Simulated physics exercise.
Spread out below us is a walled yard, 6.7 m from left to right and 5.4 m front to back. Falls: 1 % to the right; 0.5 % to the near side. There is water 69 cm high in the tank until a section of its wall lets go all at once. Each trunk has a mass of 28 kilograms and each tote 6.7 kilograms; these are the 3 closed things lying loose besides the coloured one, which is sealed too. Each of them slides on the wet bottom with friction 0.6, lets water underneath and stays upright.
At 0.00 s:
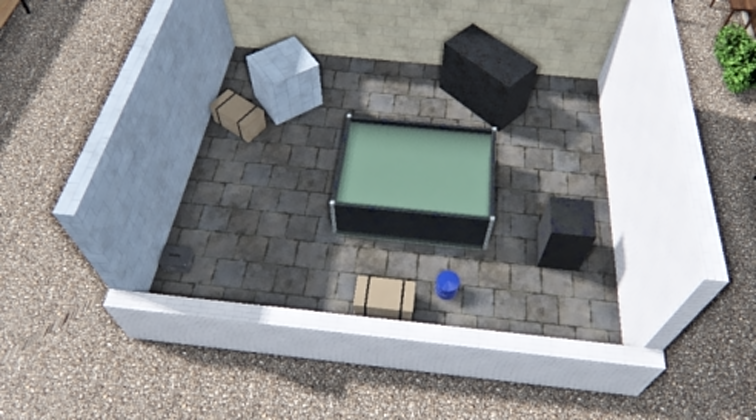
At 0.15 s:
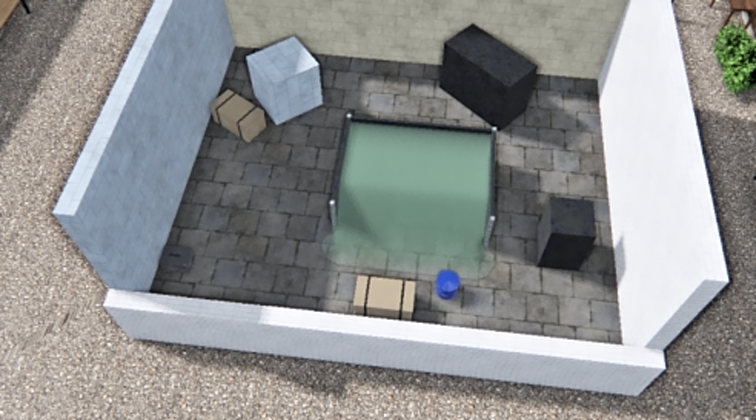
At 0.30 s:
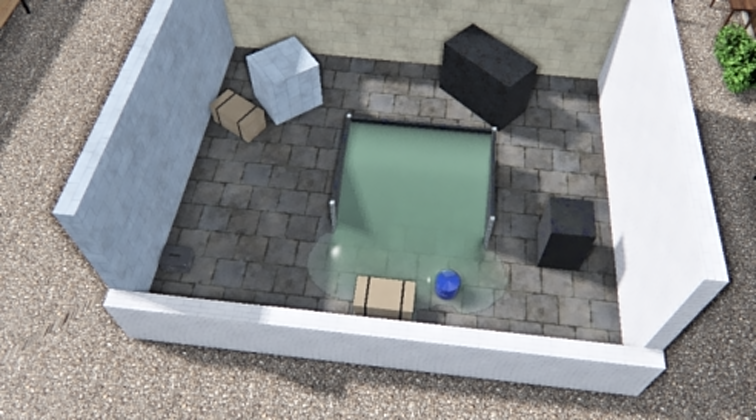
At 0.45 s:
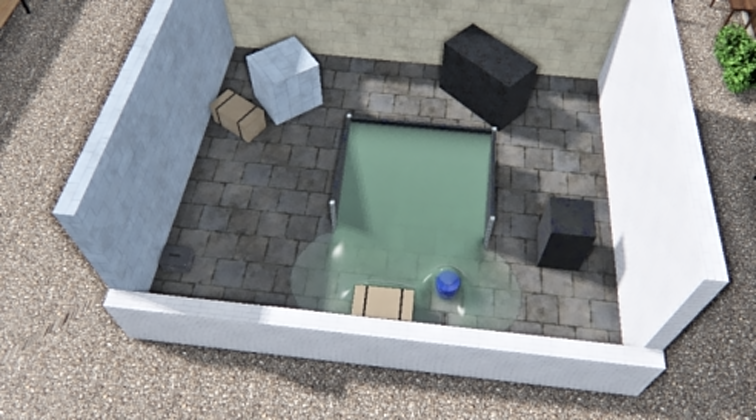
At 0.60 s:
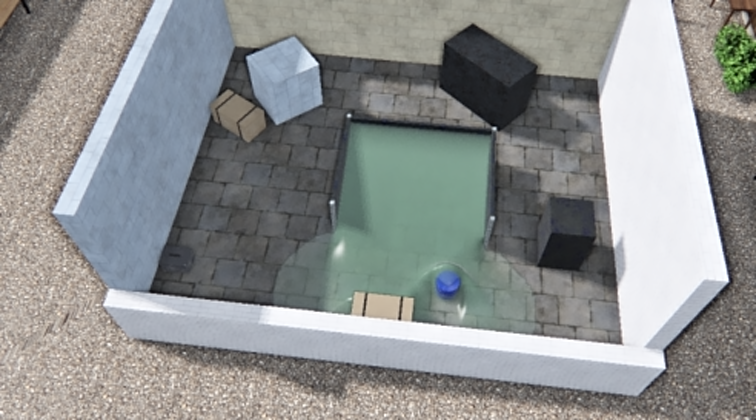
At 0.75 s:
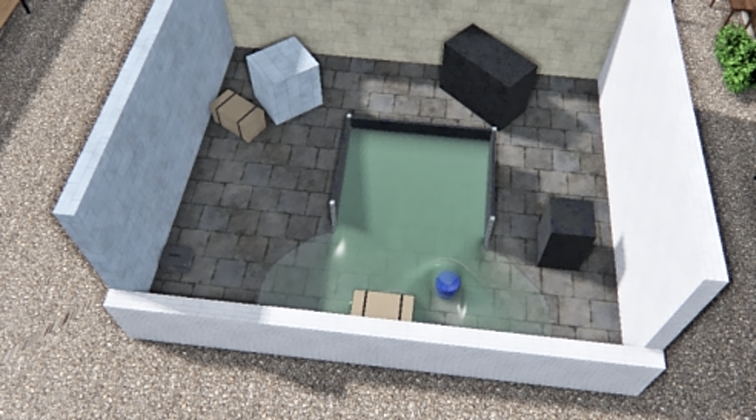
A tank's near side opens and green water spreads around a box and blue pail.
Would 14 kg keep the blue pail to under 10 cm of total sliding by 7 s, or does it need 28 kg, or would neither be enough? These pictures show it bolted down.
Neither is enough.
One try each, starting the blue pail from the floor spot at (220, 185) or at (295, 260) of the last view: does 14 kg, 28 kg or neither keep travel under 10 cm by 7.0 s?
First spot: Needs the heavier mass; second spot: Needs the heavier mass.
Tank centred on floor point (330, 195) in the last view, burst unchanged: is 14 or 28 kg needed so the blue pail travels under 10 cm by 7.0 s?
Lab note - in that case: No option works.
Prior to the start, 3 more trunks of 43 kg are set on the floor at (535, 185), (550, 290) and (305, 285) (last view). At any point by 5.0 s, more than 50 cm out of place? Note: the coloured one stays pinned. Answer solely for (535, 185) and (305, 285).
Within it, beyond it.
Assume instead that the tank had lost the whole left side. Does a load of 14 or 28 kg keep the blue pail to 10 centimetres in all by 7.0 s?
Answer: The big one only.
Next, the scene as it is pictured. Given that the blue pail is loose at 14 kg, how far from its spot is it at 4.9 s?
Shift: Roughly 300 cm.
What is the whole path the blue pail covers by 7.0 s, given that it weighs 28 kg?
I'd say close to 250 cm in total.
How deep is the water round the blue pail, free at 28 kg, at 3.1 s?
Something like 28 centimetres.
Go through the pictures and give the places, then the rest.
In the first frame, the blue pail at (448, 281), on the bottom; 3.6 m2 under water; 0 of 4 have shifted.
In the second frame, the blue pail at (448, 281) rests on the ground; water covers 4.8 m2; 0 of 4 have shifted.
In the third frame, the blue pail at (448, 281) rests on the ground; 6.2 m2 under water; 0 of 4 have shifted.
In the fourth frame, the blue pail at (448, 281) rests on the ground; 7.8 m2 under water; 1 of 4 have shifted.
In the fifth frame, the blue pail at (448, 281) rests on the ground; 9.0 m2 under water; 1 of 4 have shifted.
In the sixth frame, the blue pail at (448, 281) rests on the ground; 9.5 m2 under water; 1 of 4 have shifted.
After 1.4 s the blue pail would be 72 cm from its start with 14 kg and 70 cm from its start with 28 kg; 30 cm of water round it then.
After 3.1 s the blue pail would be 225 cm from its start with 14 kg and 196 cm from its start with 28 kg; 28 cm of water round it then.
After 4.9 s the blue pail would be 305 cm from its start with 14 kg and 196 cm from its start with 28 kg; 17 cm of water round it then.
After 7.0 s the blue pail would be 305 cm from its start with 14 kg and 196 cm from its start with 28 kg; 10 cm of water round it then.
